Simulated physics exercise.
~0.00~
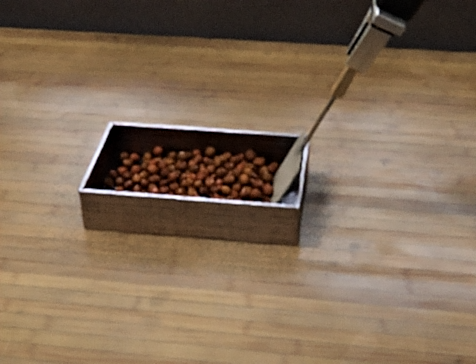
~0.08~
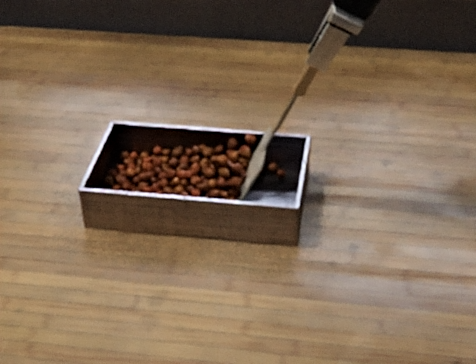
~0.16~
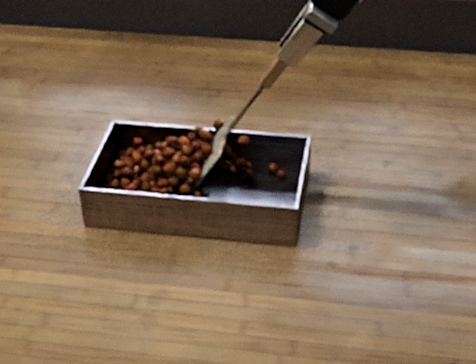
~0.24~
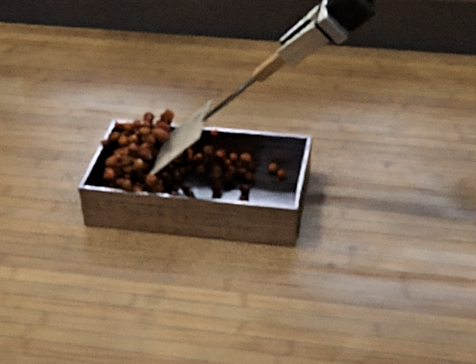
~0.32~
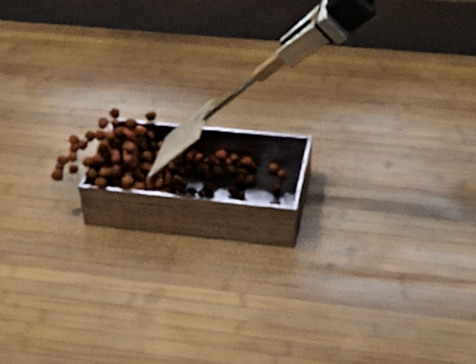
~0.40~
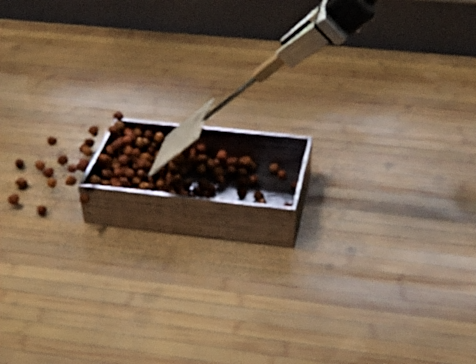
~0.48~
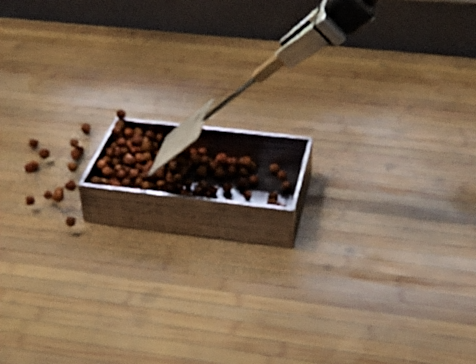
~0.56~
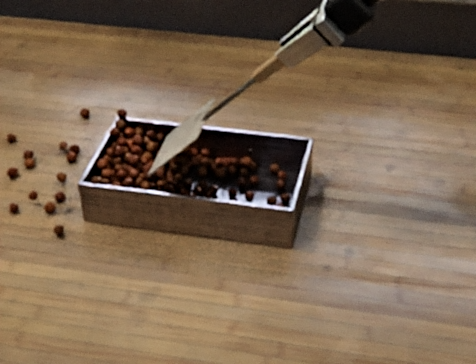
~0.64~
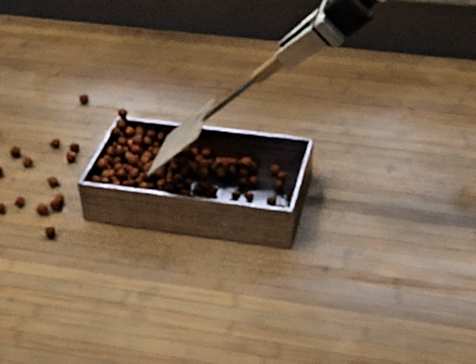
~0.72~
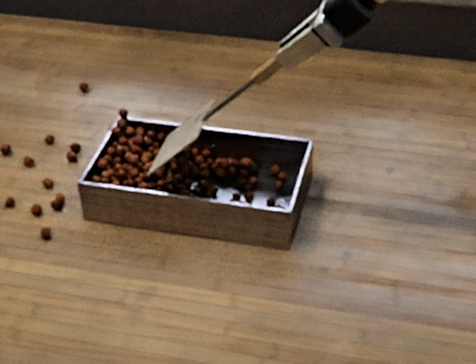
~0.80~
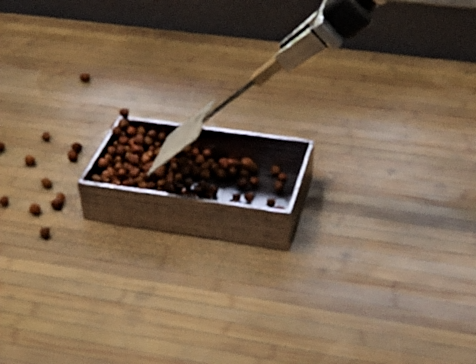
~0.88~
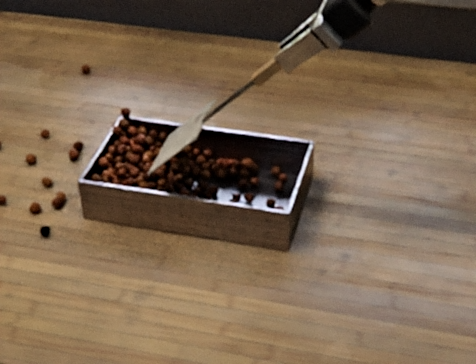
A robotic arm reaches in from the upper right, holding a pale paddle in a dark-lined rectangular tin on a light wooden table, seen from above at an angle. Reddish-brown hazelnuts cover the bottom of the tin. The paddle starts at the right end and sweeps left, pushing the nuts into a heap and leaving a few behind. It tilts flatter and rises slightly, then stops as the heap surges over the left end. Several nuts spill and roll across the table, then settle left of the tin, while most remain inside, piled toward the left beside the still paddle.
